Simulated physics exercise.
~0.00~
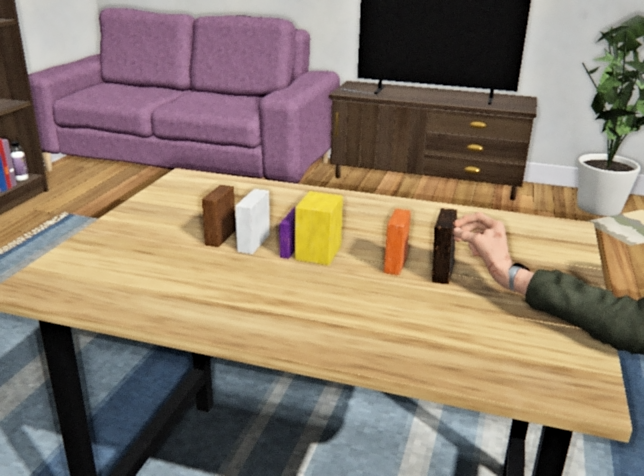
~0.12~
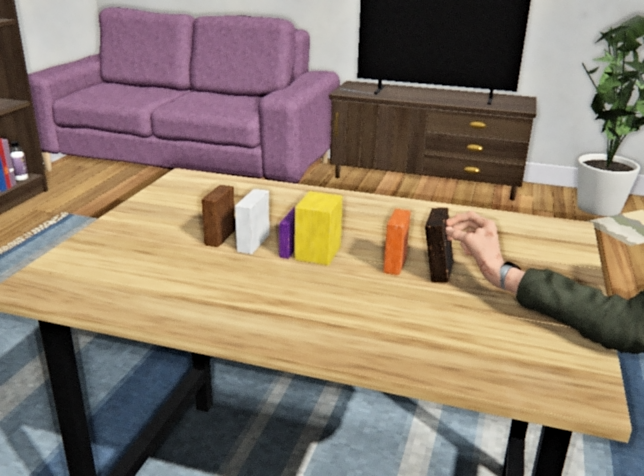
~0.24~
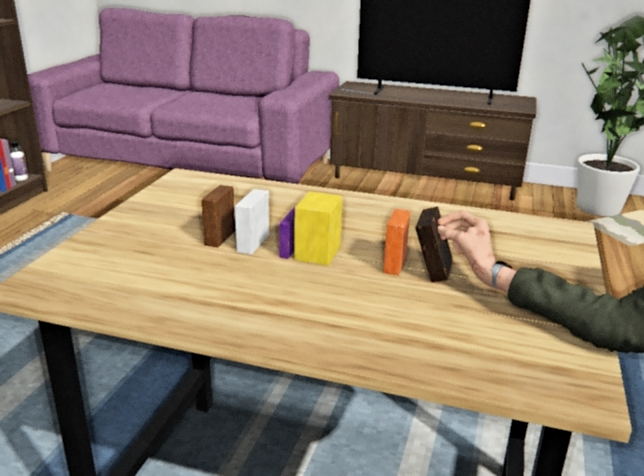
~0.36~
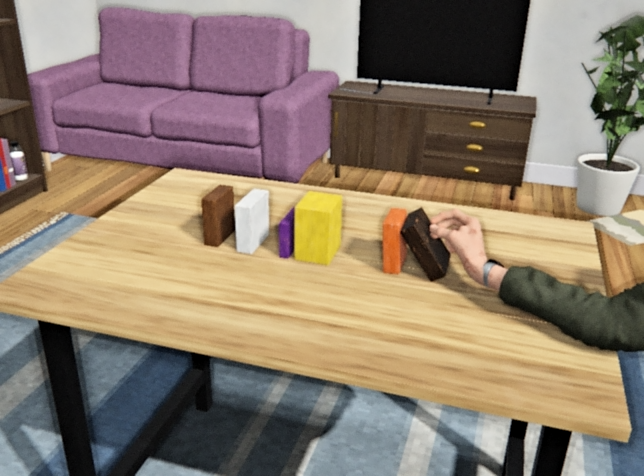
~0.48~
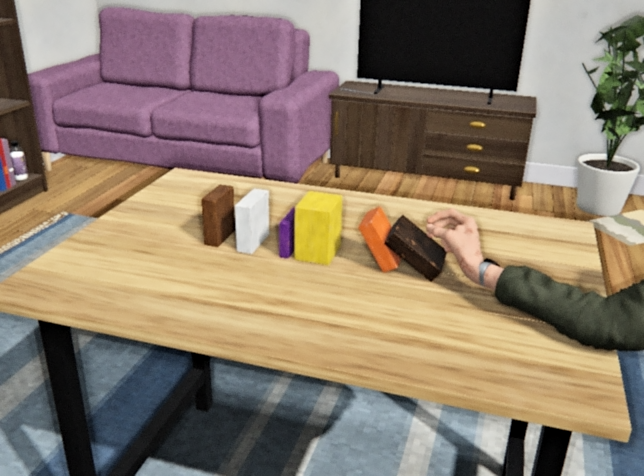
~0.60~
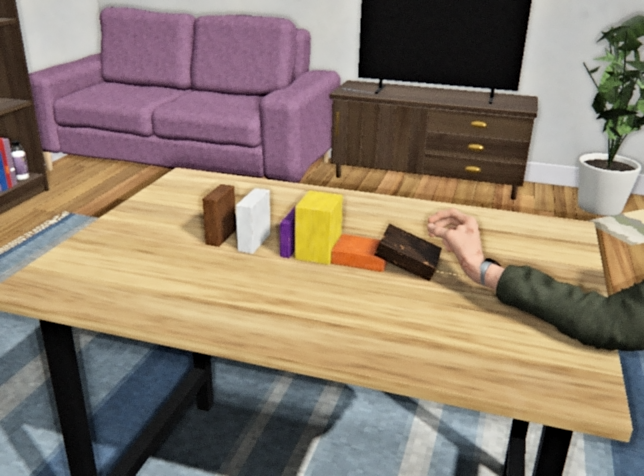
The video shows a hand tipping a black board leftward on a wooden table until it topples into an orange board, which falls flat beside a yellow block. The black board ends leaning over steeply, while the yellow, purple, white and brown pieces stay standing.
